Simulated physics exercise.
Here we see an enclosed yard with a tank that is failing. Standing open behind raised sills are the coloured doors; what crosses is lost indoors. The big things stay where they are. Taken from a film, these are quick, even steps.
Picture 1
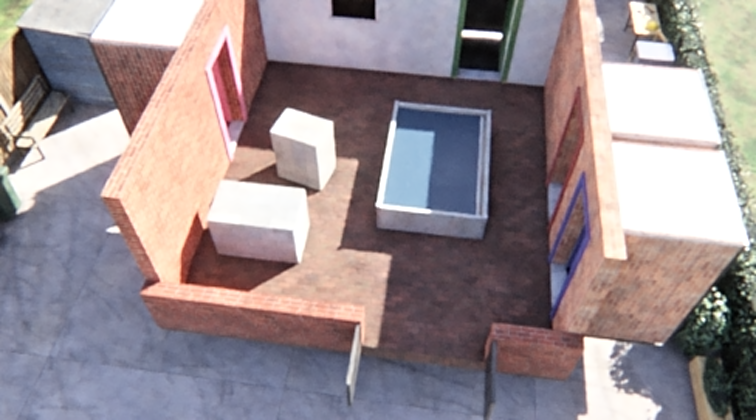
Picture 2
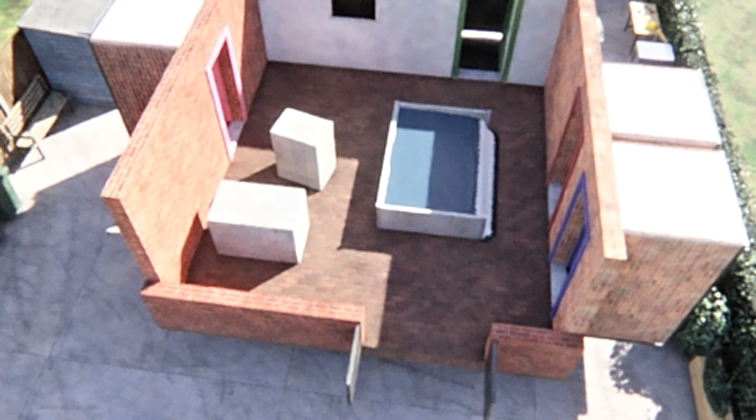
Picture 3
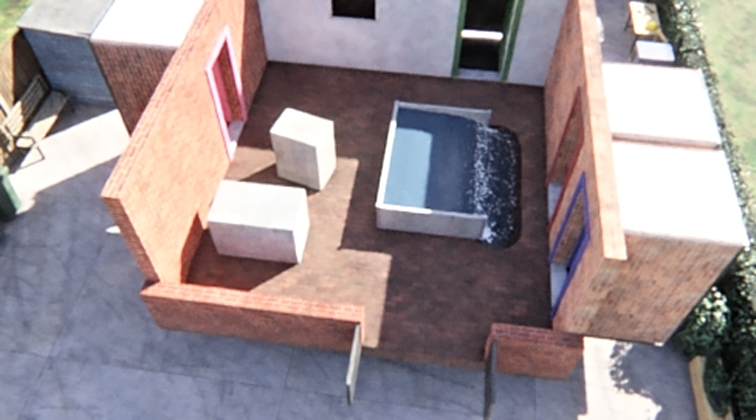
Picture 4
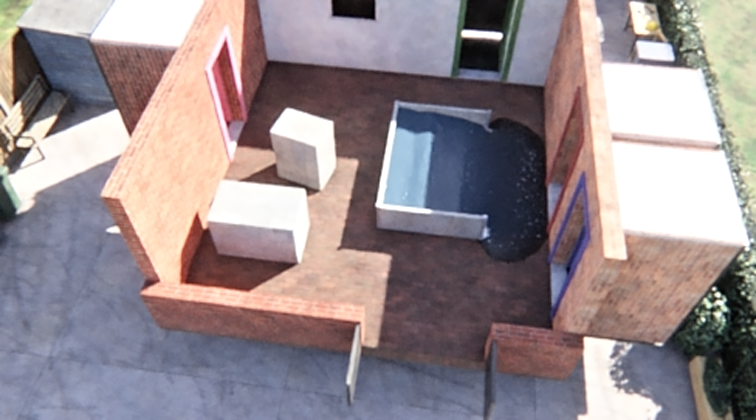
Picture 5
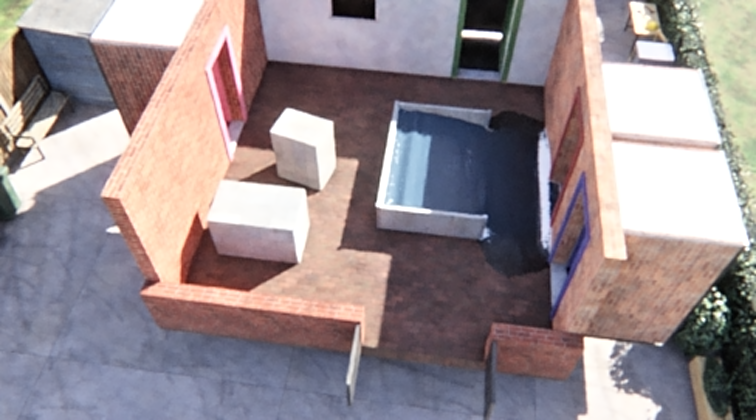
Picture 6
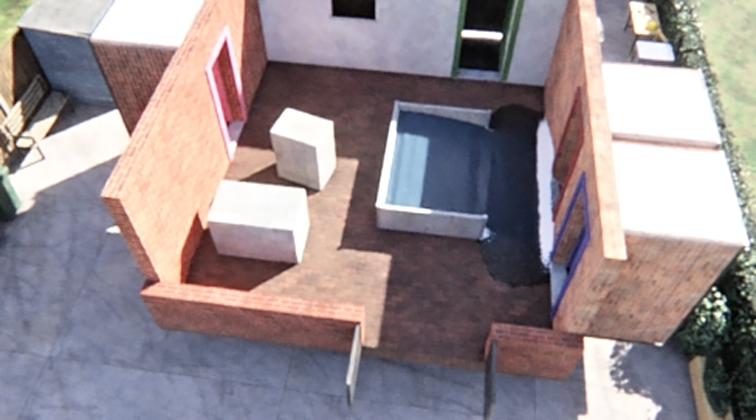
Water breaks out through the right side of a pale-walled tank in a brick-walled yard, seen from high above by a camera that stays still. Two pale blocks stand left of the tank on the brown floor, with a pink-framed opening at left, a green one behind and a blue one at right. The dark, foam-flecked water spreads rightward, widens across the floor and reaches the right wall, where white froth runs along its base.
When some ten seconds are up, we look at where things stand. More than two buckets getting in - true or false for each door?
Pink door: False; blue door: True; red door: True; green door: True.
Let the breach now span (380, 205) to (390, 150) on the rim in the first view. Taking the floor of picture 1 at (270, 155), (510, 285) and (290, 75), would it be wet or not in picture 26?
One by one: Waterlogged; unsoaked; waterlogged.
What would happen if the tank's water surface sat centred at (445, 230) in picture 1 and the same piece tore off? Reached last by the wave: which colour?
The one you want is the pink one.
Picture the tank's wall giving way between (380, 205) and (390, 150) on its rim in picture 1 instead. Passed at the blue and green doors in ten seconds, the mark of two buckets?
Against the threshold, blue misses it and green misses it.
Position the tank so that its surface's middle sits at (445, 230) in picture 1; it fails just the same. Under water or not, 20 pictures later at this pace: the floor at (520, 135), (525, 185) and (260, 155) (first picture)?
Going through the three spots in turn: Gets wet, gets wet, stays untouched.
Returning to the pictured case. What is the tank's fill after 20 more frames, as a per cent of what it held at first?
Estimate: Close to 24 %.
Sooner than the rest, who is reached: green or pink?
The door marked green, before the others.
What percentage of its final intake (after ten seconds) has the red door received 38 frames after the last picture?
Some 100 in a hundred.
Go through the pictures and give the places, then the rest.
The first frame shows still water in the tank at (437, 159).
In the second frame, water pours out at (482, 177) and has run to a hidden place.
In the third frame, the front is at (500, 129), out from the gap at (482, 178).
In the fourth frame, water pours out at (482, 178) and has run to (525, 130).
In the fifth frame, the front is at (544, 127), out from the gap at (482, 178).
In the sixth frame, the front is at (549, 278), out from the gap at (482, 178).
A moment on, water covers 20 % of the floor; the pink door not reached, the blue door under two buckets in, the red door over two buckets in, the green door not reached.
Next, water covers 25 % of the floor; the pink door not reached, the blue door under two buckets in, the red door far over two buckets in, the green door wet at the sill, nothing in.
Then, water covers 45 % of the floor; the pink door not reached, the blue door over two buckets in, the red door far over two buckets in, the green door over two buckets in.
Later, water covers 80 % of the floor; the pink door wet at the sill, nothing in, the blue door over two buckets in, the red door far over two buckets in, the green door over two buckets in.
In the end, water covers 90 % of the floor; the pink door under two buckets in, the blue door over two buckets in, the red door far over two buckets in, the green door over two buckets in.
